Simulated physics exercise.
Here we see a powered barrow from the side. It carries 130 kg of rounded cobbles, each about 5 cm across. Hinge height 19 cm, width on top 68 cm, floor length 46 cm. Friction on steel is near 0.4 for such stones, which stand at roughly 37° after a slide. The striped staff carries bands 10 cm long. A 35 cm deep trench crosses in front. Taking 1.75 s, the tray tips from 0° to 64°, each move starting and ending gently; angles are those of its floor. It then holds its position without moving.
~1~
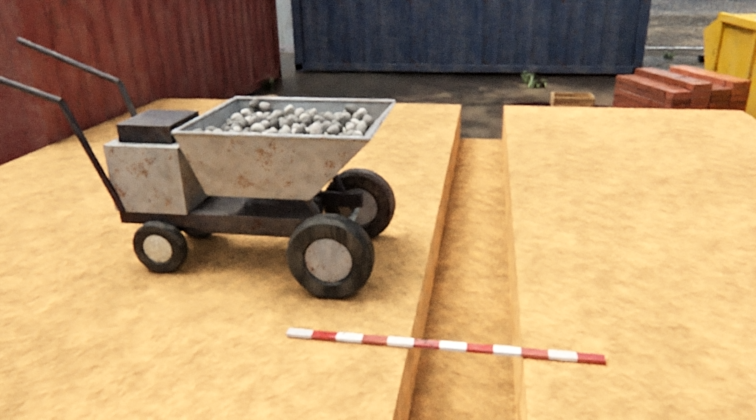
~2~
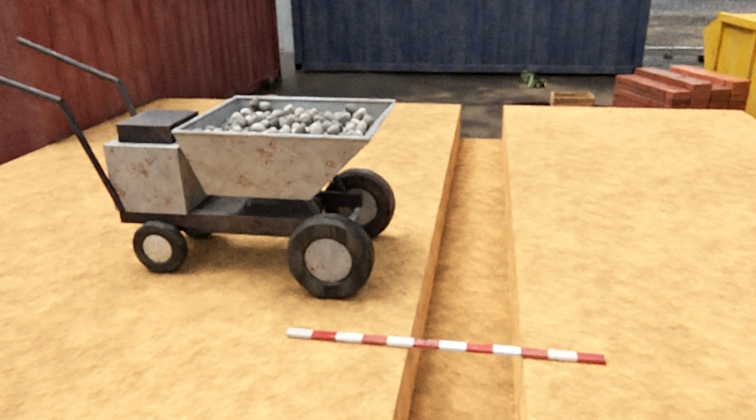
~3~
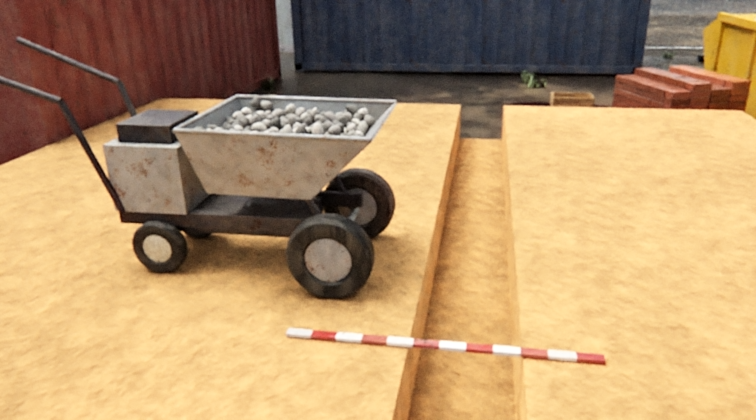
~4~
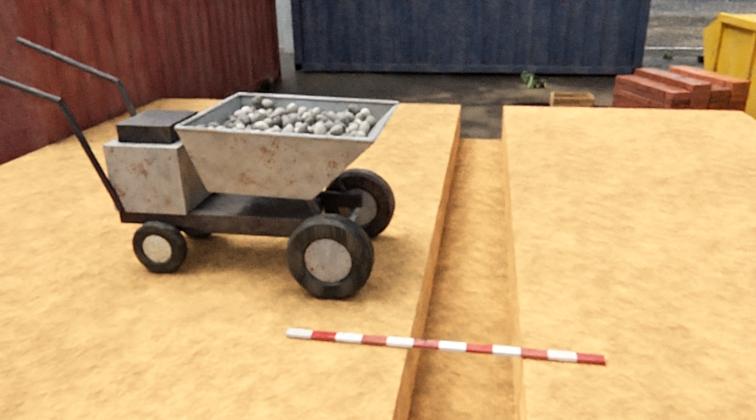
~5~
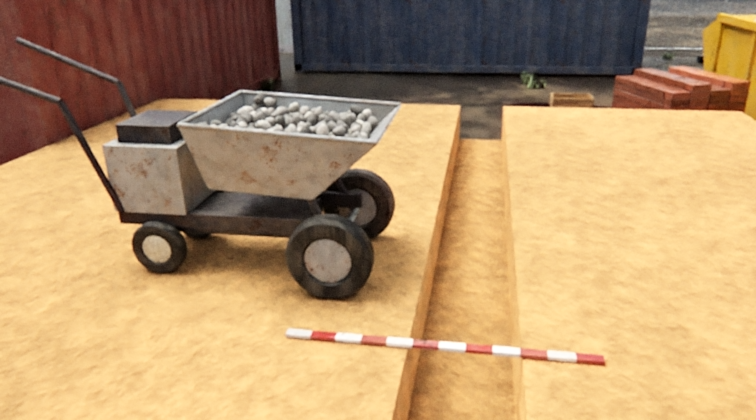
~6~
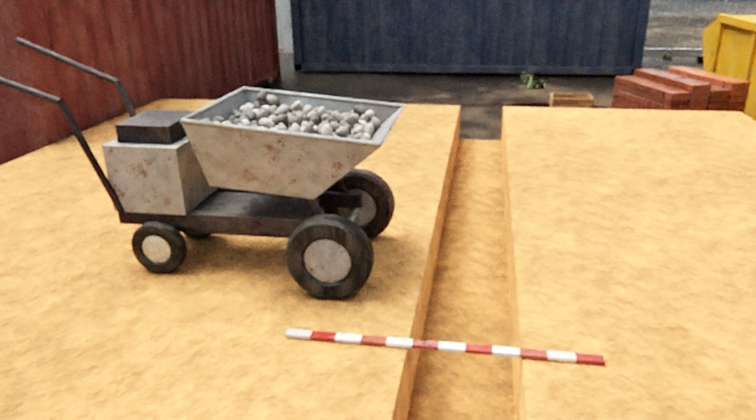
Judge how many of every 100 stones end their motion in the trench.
I would put it near 75 out of 100.
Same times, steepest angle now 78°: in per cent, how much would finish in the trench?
Roughly 75%.
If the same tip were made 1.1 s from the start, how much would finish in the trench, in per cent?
With that change, it comes to around 65 per cent.
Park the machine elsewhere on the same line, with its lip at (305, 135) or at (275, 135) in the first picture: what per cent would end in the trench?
About 100 and 80 per cent.
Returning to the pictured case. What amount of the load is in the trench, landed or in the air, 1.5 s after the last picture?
About 30%.
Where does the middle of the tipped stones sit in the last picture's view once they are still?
I'd point somewhere around (492, 321).
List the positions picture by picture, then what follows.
In the first picture, the tray is at 0°, its lip at (370, 139); the top of the load is at (297, 112).
In the second picture, the tray is at 0°, its lip at (370, 139); the top of the load is at (295, 112).
In the third picture, lip at (372, 140), floor tilted 1°, highest stones at (284, 111).
In the fourth picture, lip at (374, 141), floor tilted 2°, highest stones at (286, 110).
In the fifth picture, the tray is at 3°, its lip at (377, 143); the top of the load is at (276, 110).
In the sixth picture, the tray is at 5°, its lip at (381, 145); the top of the load is at (269, 108).
Then, 1.0 s after the last picture the floor is at 54°, 100 % in the tray; the foremost stones are at (461, 202).
Then, 1.5 s after the last picture the floor is at 64°, 57 % in the tray, 32 % in the trench, 12 % past the trench; the foremost stones are at (570, 273).
Then, 1.9 s after the last picture the floor is at 64°, 27 % in the tray, 49 % in the trench, 25 % past the trench; the foremost stones are at (634, 280).
Then, 3.9 s after the last picture the floor is at 64°, 0 % in the tray, 75 % in the trench, 25 % past the trench; the foremost stones are at (653, 268).
